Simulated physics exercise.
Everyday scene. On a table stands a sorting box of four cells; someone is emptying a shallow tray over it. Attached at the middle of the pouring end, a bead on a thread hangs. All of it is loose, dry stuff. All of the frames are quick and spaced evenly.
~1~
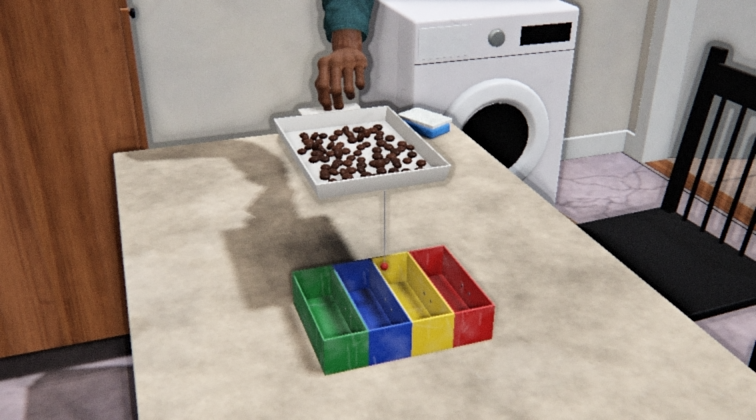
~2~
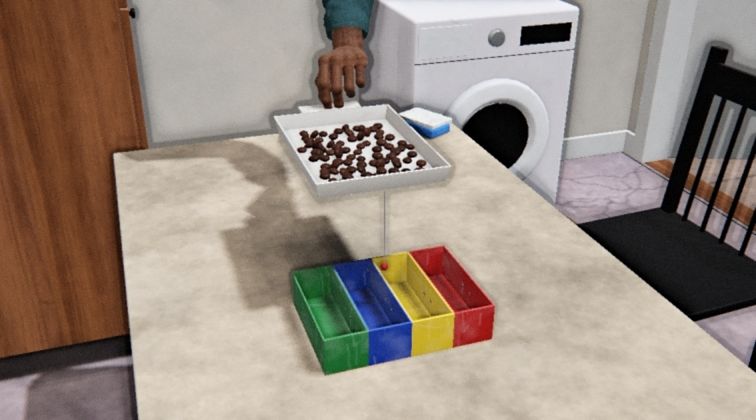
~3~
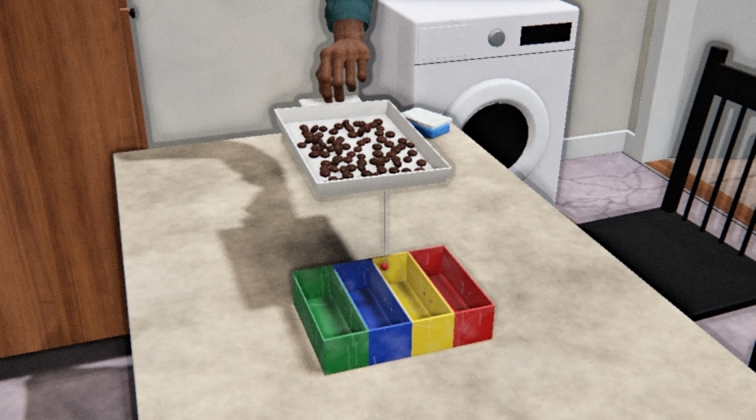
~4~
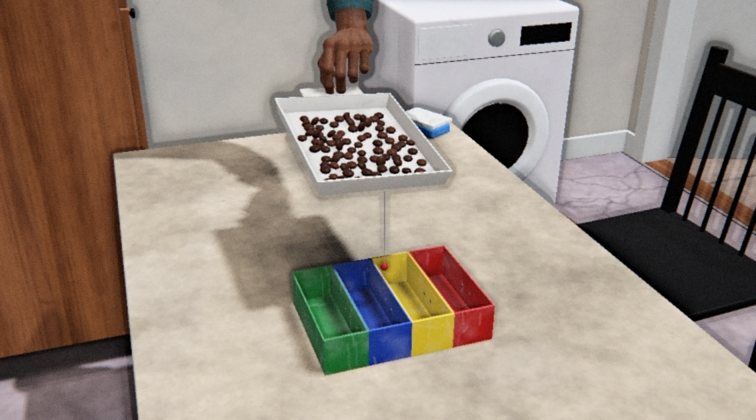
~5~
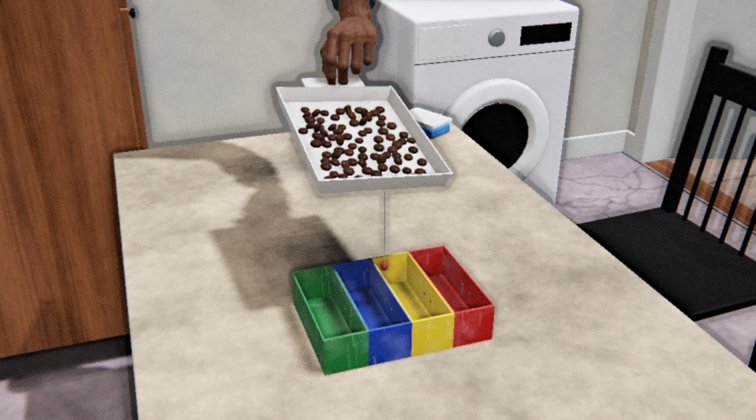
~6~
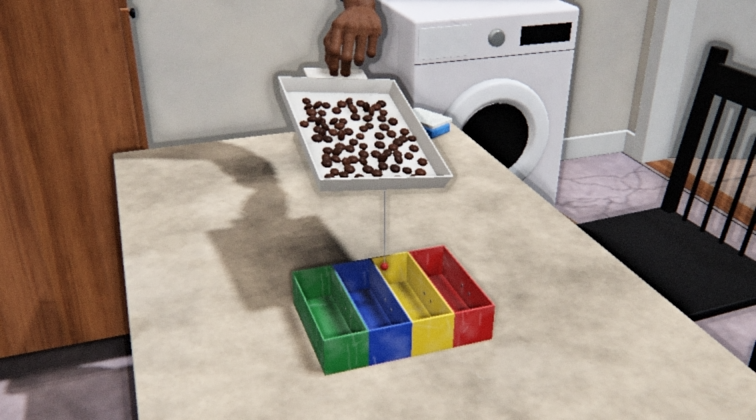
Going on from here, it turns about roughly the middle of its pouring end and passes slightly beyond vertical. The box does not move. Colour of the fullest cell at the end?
Red.
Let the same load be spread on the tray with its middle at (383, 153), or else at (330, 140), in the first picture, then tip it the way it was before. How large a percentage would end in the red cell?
About 80 % and 80 %.
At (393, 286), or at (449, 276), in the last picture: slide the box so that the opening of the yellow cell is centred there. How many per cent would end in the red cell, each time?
You'd get near 60 per cent and afterwards near 10 per cent.
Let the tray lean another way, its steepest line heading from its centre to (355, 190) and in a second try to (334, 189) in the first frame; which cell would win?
At the first place the green cell, at the second the green one.
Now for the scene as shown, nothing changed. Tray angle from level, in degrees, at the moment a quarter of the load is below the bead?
Angle: Close to 90°.
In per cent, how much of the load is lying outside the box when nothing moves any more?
Somewhere around 10 in a hundred.
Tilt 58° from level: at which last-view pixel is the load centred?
(403, 153).
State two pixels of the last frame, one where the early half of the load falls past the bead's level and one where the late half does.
It passes near (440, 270) first and then near (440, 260).
Shortly afterwards, tray tipped steeply; the whole lot on the tray.
Next, tray tipped right over; near half on the tray; a little in the red cell; a little in the yellow cell; near a quarter falling or outside the box.
Some moments later, tray tipped past a quarter turn; the bulk in the red cell; near a quarter in the yellow cell; a little falling or outside the box.
In the end, tray tipped past a quarter turn; the bulk in the red cell; near a quarter in the yellow cell; none at all in the green cell; none at all in the blue cell; a little outside the box.
